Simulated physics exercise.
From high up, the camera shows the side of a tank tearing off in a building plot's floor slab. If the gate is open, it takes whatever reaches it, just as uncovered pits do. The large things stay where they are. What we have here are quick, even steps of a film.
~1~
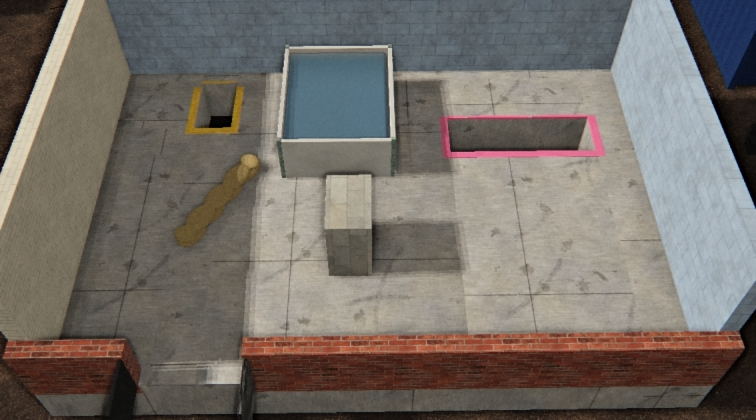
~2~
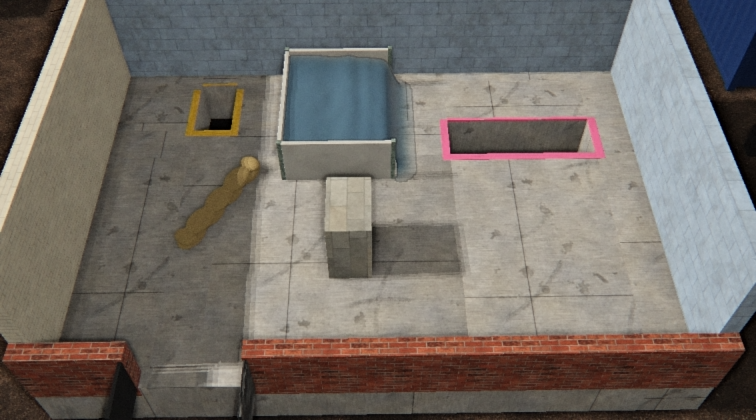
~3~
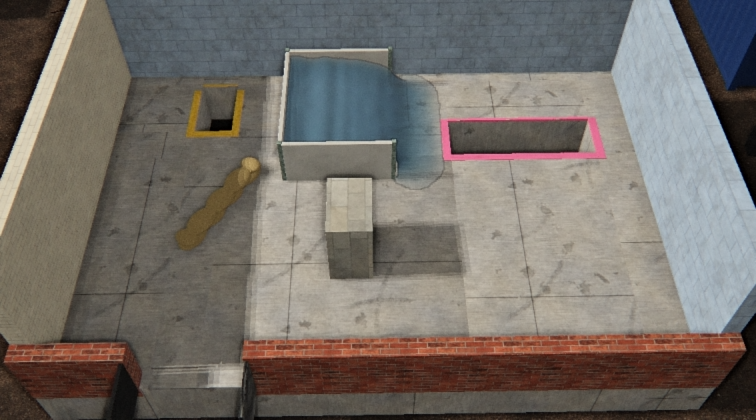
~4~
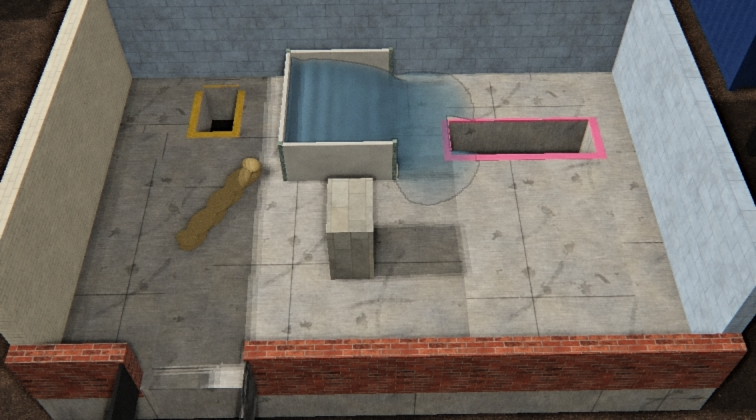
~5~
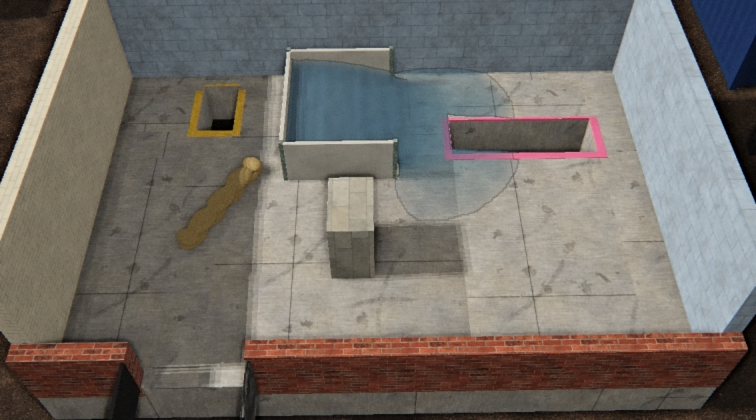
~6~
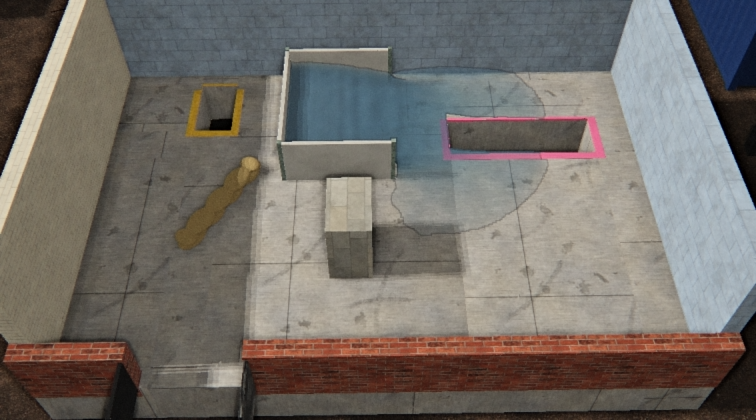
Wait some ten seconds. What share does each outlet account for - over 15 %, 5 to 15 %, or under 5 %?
The gate will capture a light share below five per cent, the yellow pit will capture a light share below five per cent, the pink pit will capture a heavy share beyond fifteen per cent.
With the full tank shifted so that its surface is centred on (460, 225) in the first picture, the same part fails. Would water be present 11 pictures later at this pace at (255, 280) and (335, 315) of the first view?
In that order: No water, not flooded.
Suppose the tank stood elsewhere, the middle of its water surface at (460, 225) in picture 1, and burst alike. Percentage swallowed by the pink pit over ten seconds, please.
Per cent: Pink 40.
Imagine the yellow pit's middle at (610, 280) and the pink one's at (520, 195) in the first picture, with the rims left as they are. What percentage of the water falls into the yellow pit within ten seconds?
Result - yellow pit, 12 in a hundred.
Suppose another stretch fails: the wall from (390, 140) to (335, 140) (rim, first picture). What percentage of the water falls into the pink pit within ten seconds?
In per cent: Pink 14.
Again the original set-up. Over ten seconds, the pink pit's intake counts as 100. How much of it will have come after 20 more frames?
Roughly 65 per cent.
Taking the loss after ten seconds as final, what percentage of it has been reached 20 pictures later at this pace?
My reading is near 65 per cent.
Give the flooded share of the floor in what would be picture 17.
Roughly 35 %.
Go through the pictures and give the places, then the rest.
The first picture shows still water in the water tank at (338, 95).
In the second picture, water pours out at (389, 116) and has run to (394, 82).
In the third picture, the front is at (419, 80), out from the gap at (390, 119).
In the fourth picture, the front is at (444, 75), out from the gap at (390, 121).
In the fifth picture, the front is at (512, 165), out from the gap at (391, 121).
In the sixth picture, the front is at (536, 103), out from the gap at (389, 121).
A moment on, water covers 30 % of the floor; the gate 0 %, the yellow pit 0 %, the pink pit 18 %.
Next, water covers 35 % of the floor; the gate 0 %, the yellow pit 0 %, the pink pit 29 %.
Then, water covers 35 % of the floor; the gate 0 %, the yellow pit 0 %, the pink pit 40 %.
Later, water covers 50 % of the floor; the gate 0 %, the yellow pit 0 %, the pink pit 53 %.
In the end, water covers 65 % of the floor; the gate 1 %, the yellow pit 0 %, the pink pit 60 %.
